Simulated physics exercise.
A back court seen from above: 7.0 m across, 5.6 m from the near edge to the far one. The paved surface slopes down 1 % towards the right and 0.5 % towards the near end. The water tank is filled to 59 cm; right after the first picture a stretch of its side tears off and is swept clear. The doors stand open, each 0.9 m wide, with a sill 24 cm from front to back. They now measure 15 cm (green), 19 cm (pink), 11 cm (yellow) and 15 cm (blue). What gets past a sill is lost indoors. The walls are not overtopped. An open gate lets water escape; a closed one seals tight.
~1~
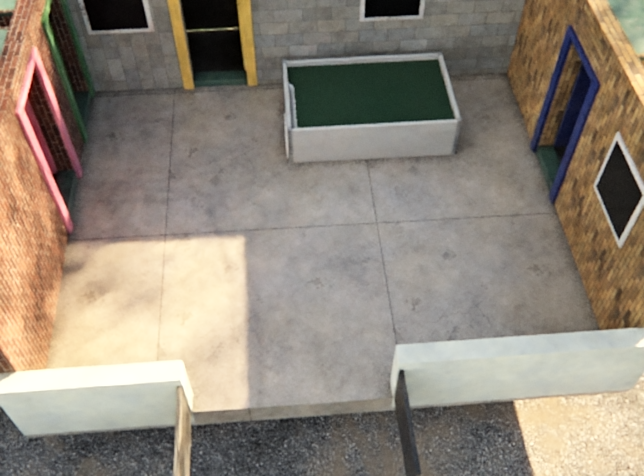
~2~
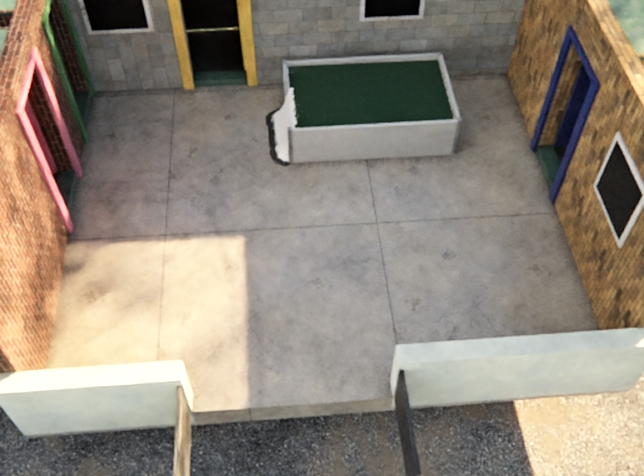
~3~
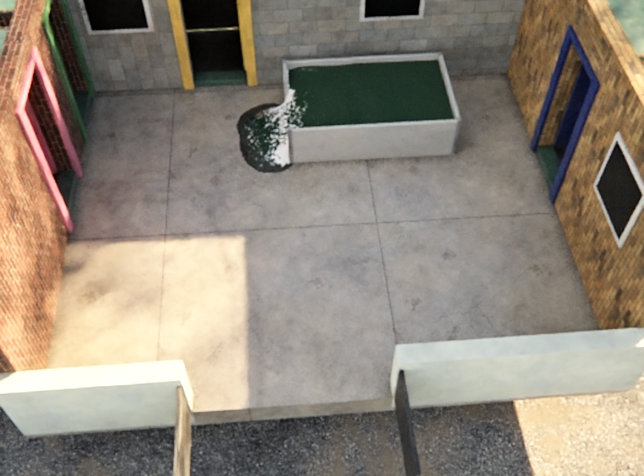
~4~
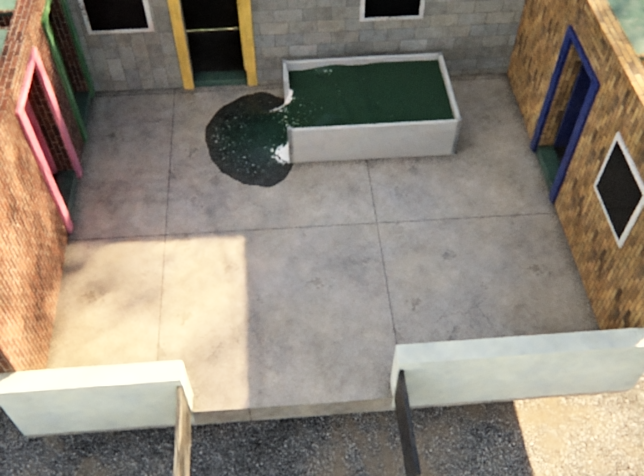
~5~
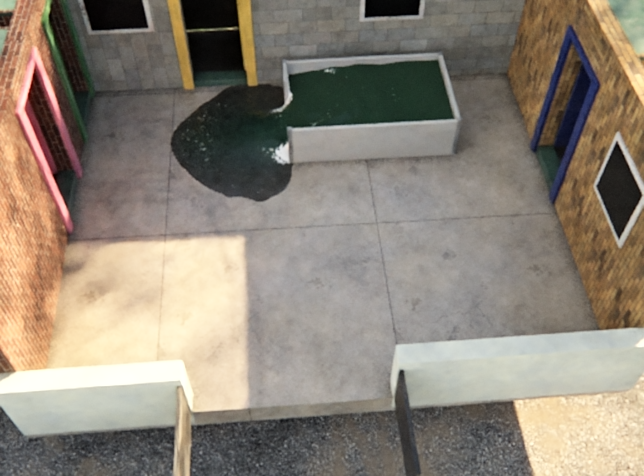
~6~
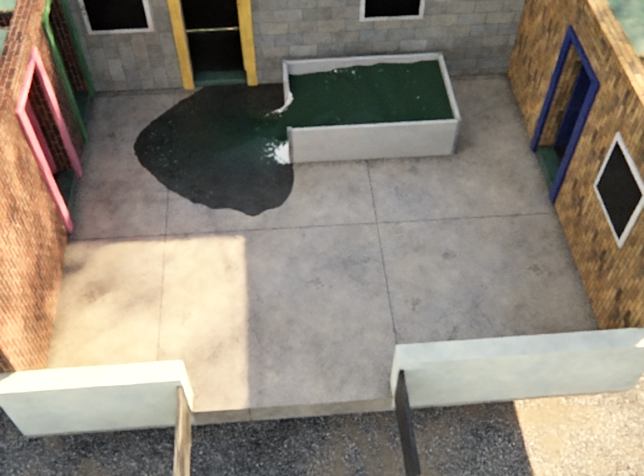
In a paved back court seen from above, the left side of a white-walled tank of dark green water breaks open, and water pours out, foaming at the gap and spreading leftward across the floor in a widening dark pool.
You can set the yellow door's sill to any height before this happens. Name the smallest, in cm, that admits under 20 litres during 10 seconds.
About 6.5 cm.
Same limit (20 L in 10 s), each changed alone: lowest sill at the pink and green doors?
About 15 cm at pink and 20 cm at green.
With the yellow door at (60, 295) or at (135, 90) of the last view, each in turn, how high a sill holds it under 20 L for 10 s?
Roughly 7.5 and 14.5 cm.
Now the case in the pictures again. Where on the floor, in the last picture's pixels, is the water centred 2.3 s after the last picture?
Near (247, 152).
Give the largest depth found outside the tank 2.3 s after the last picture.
Roughly 26 cm.
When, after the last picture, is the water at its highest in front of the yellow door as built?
At about 5.0 s.
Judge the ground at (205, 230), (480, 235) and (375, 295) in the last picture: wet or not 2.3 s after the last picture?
In that order: Wet, still dry, dry.
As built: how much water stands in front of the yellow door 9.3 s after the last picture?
Some 4.5 cm.
Then, 0.7 s after the last picture water covers 25 % of the floor, deepest (31 cm) near (282, 144); 7 cm at the yellow door, 0 litres in over its 11 cm sill.
Then, 2.3 s after the last picture water covers 40 % of the floor, deepest (26 cm) near (42, 403); 5 cm at the yellow door, 0 litres in over its 11 cm sill.
Then, 9.3 s after the last picture water covers 80 % of the floor, deepest (10 cm) near (573, 367); 4 cm at the yellow door, 1 litre in over its 11 cm sill.
At the yellow door as built, the water peaked near 10 cm, 4.9 s after the last picture.
With a sill of 5.5 cm, 31 litres would have come in within the 10 s; with 7.5 cm, 12 litres. So under 20 litres takes about 6.5 cm.
